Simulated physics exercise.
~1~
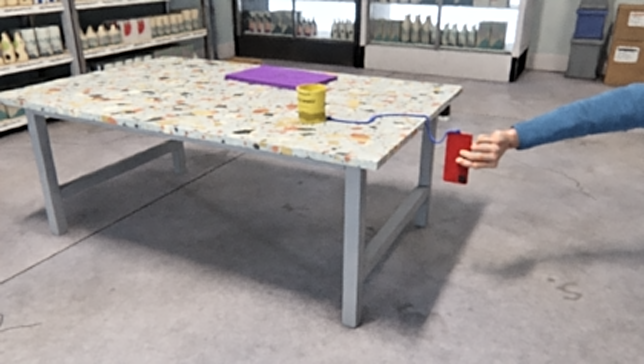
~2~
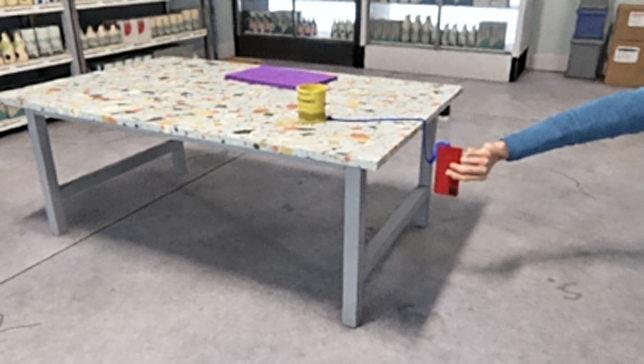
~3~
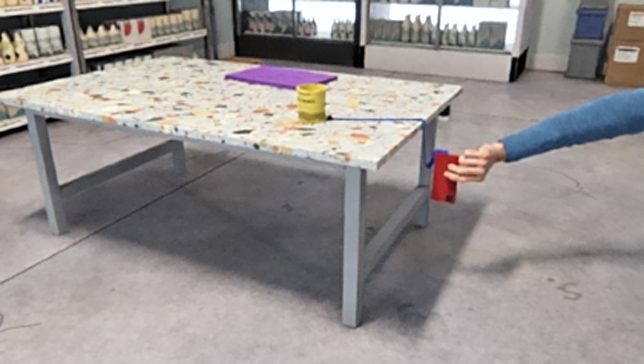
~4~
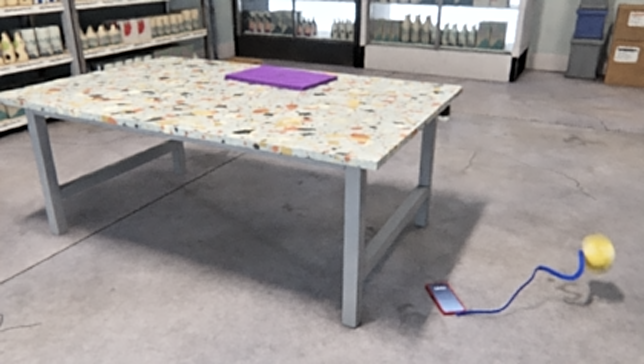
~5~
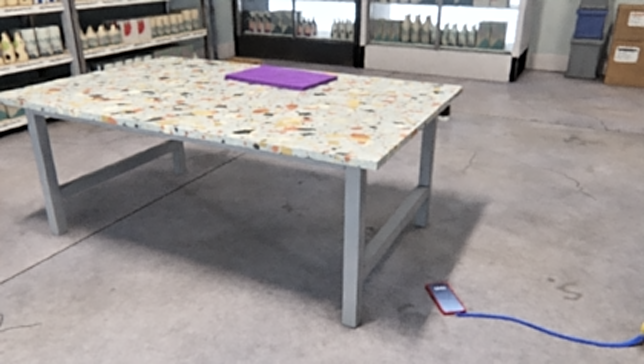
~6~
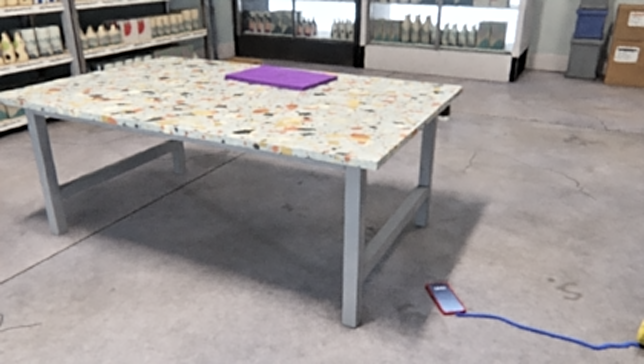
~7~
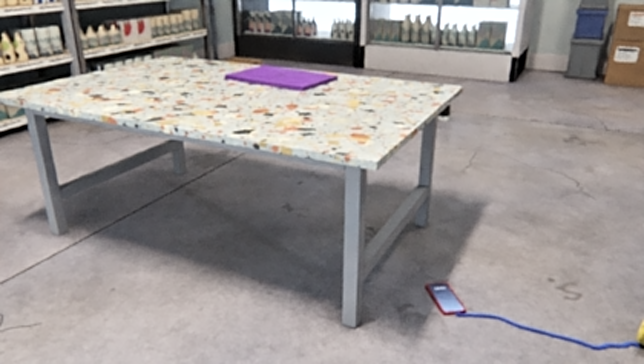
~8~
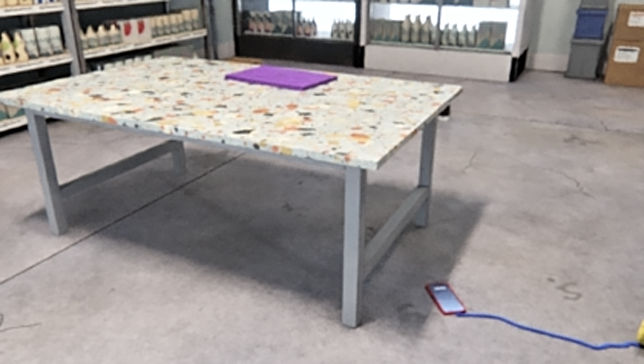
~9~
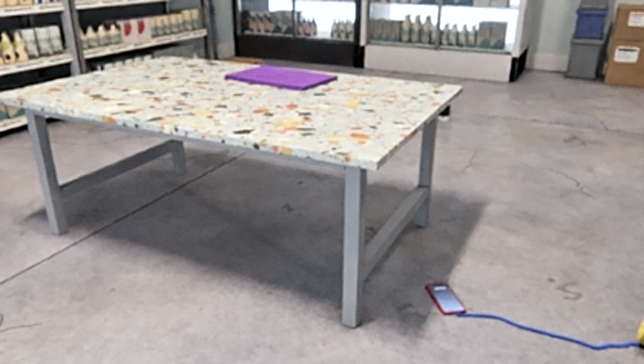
A red phone released by a hand drops to the floor, pulling a yellow cup down.
